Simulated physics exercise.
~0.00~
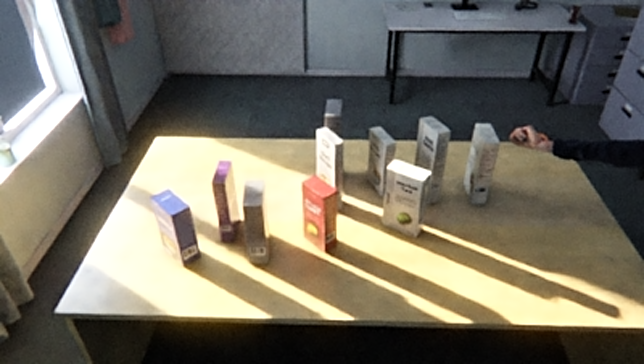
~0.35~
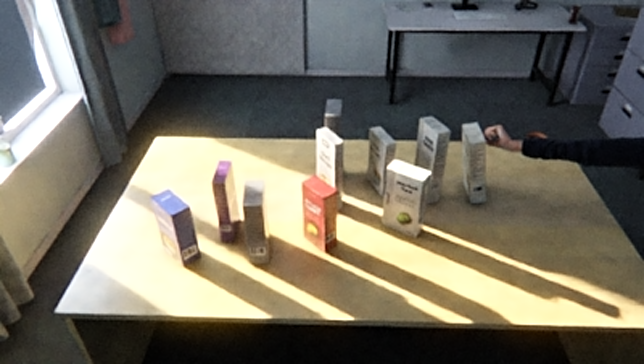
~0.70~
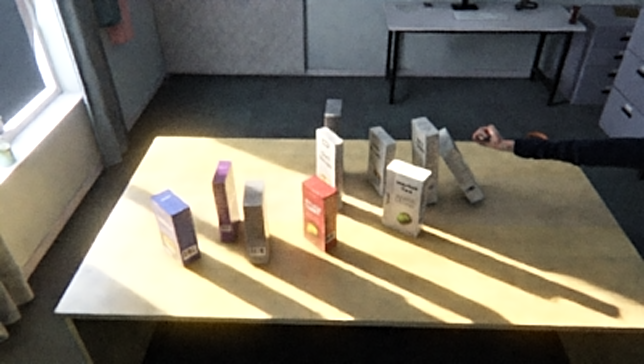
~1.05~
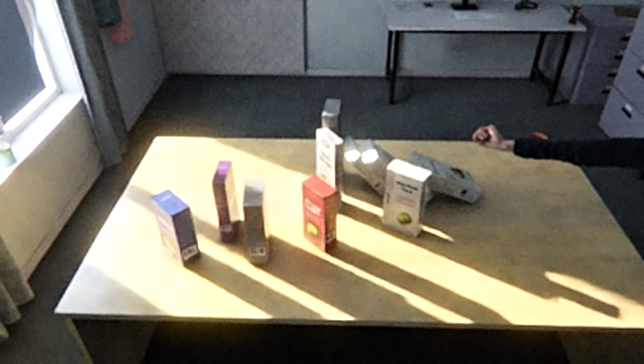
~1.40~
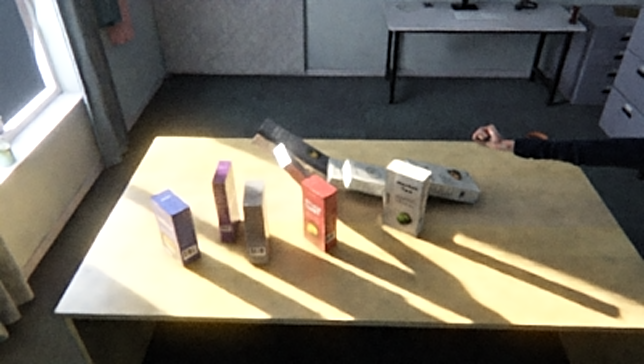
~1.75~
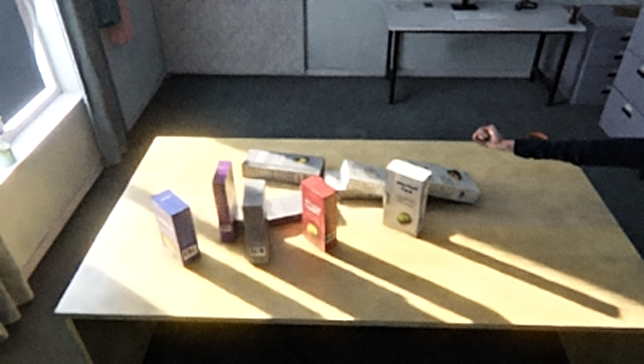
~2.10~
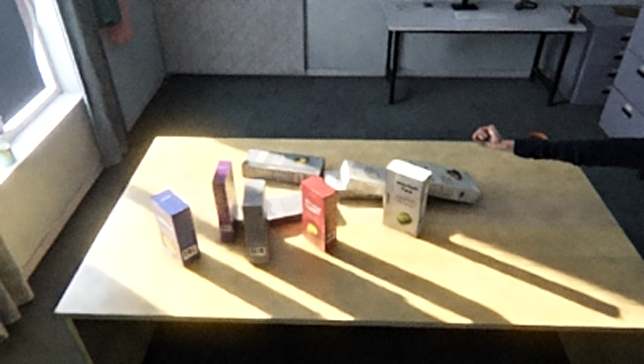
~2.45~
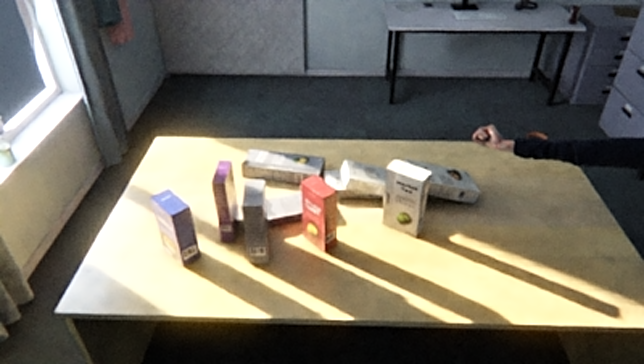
A hand nudged the rightmost pale box on a sunlit table, and it toppled left into its neighbours, knocking down several more boxes in turn, while the blue, purple and red ones stayed standing and everything came to rest.
